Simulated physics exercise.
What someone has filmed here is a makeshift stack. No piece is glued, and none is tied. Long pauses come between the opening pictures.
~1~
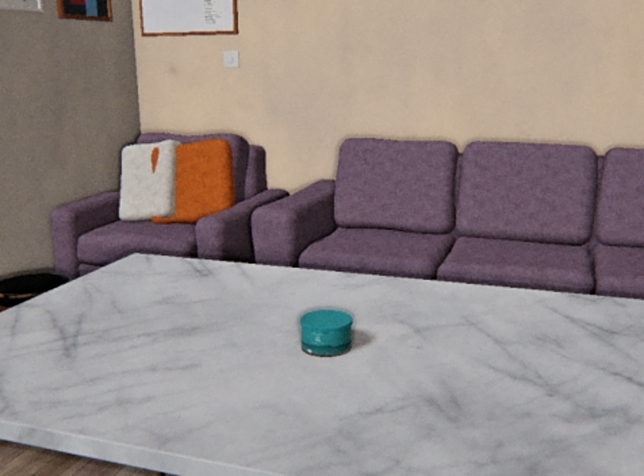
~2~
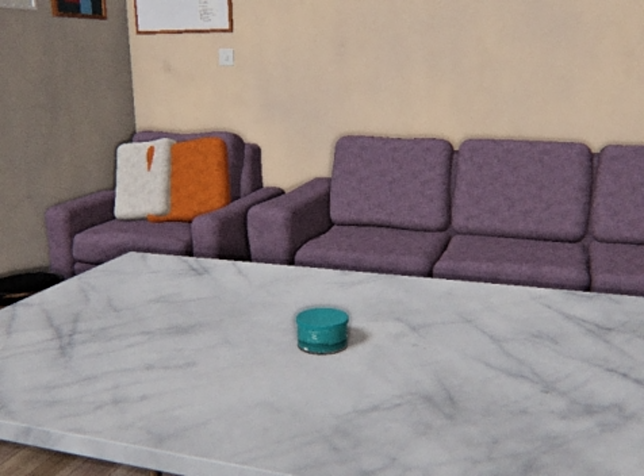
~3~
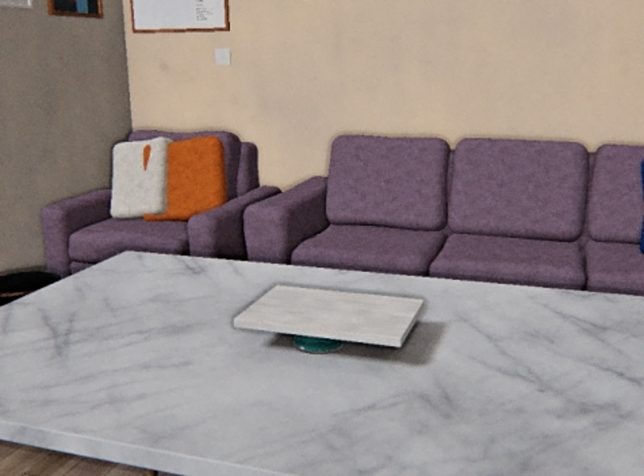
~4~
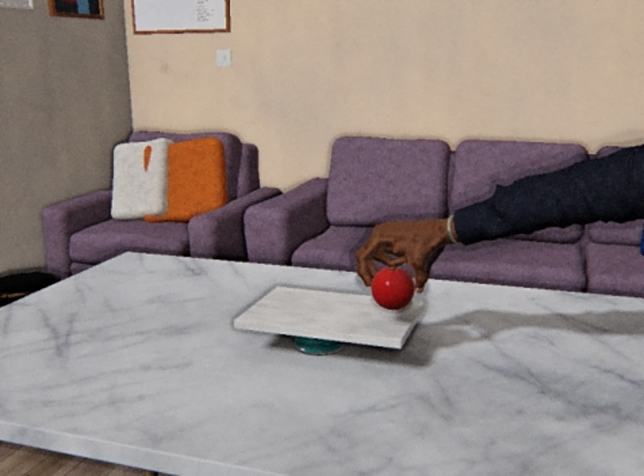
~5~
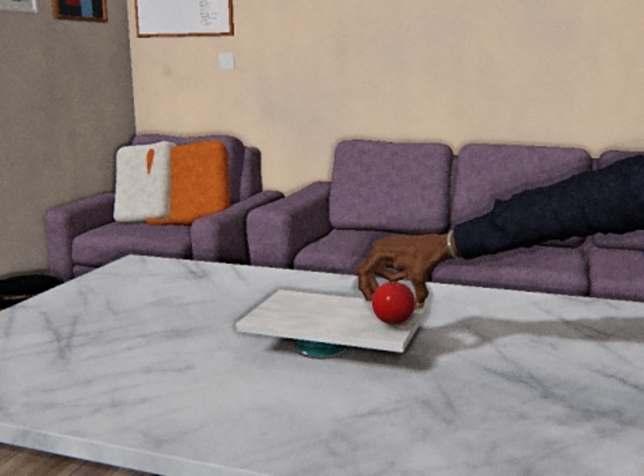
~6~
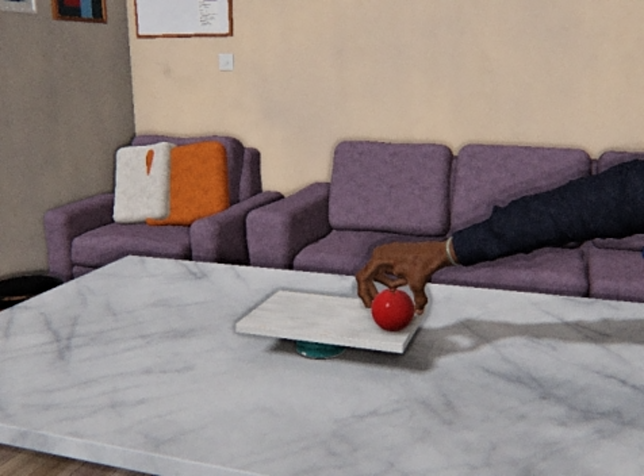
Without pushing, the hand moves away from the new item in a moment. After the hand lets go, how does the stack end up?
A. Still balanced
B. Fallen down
The answer is B.
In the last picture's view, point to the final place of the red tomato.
The object ends up somewhere around (431, 355).
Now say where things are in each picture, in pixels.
In the first picture, the last thing is not in view yet; turquoise tub (326, 333).
In the second picture, the last thing is not in view yet; turquoise tub (323, 331).
In the third picture, the last thing is not in view yet.
The fourth picture shows coming down; red tomato (393, 289).
The fifth picture shows coming down; red tomato (393, 303).
The sixth picture shows set down, still held; red tomato (393, 310).
Then, 0.40 s later than the last frame, red tomato now fallen; white board tilted by 26°.
Then, 1.10 s later than the last frame, white board tilted by 23°.
When it is over, fallen, red tomato; the other 2 as before. End places, in pixels of the last picture, red tomato near (431, 356). The stack loses its balance.
